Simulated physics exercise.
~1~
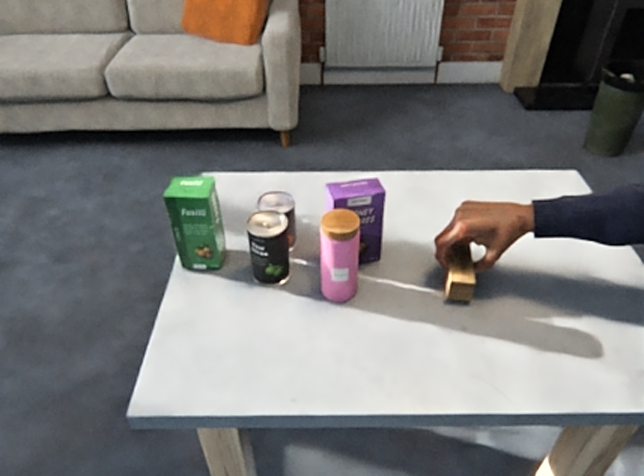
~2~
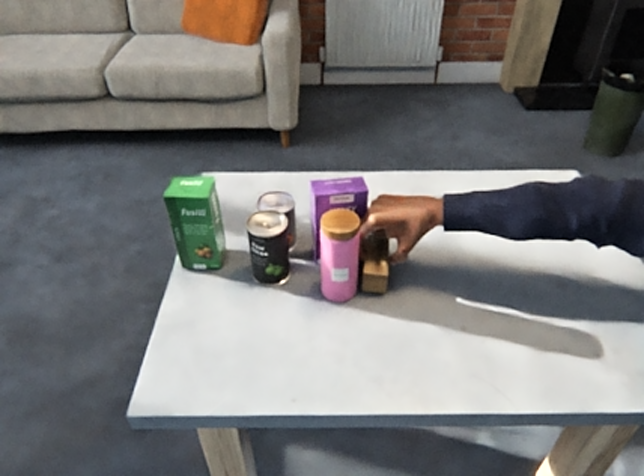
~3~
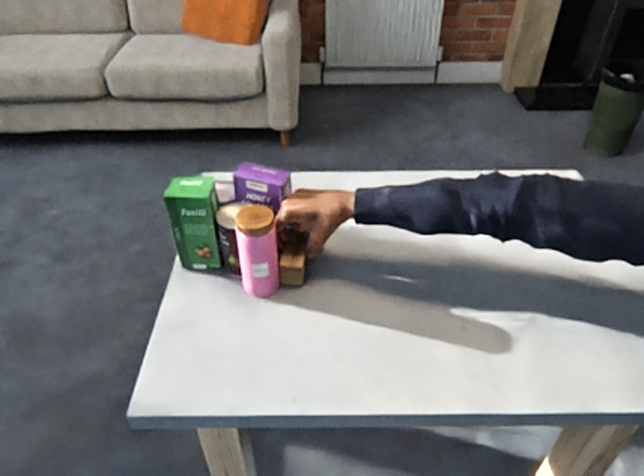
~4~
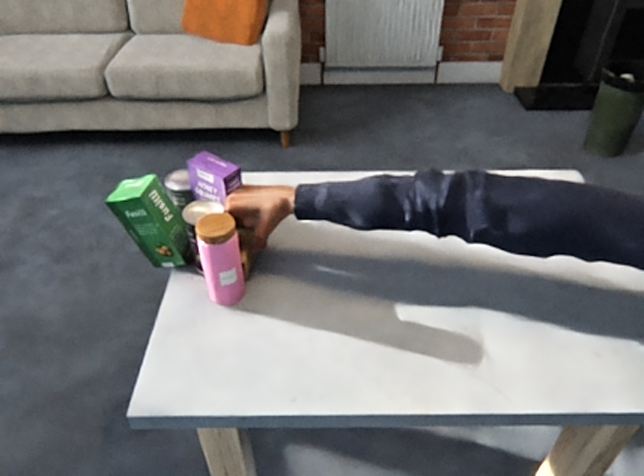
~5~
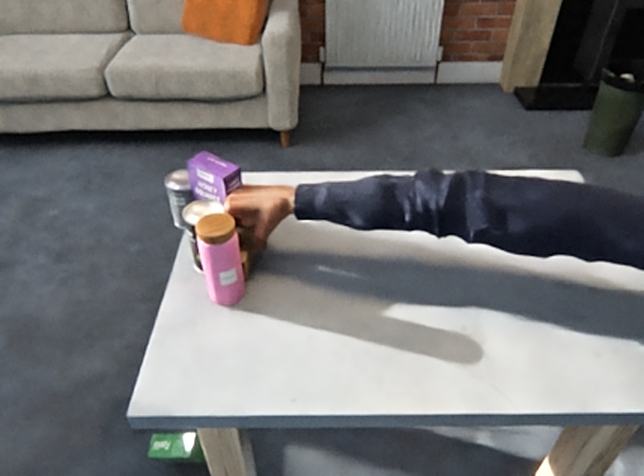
A hand with a small block pushes grouped containers left across a white table, tipping the green carton off the edge.
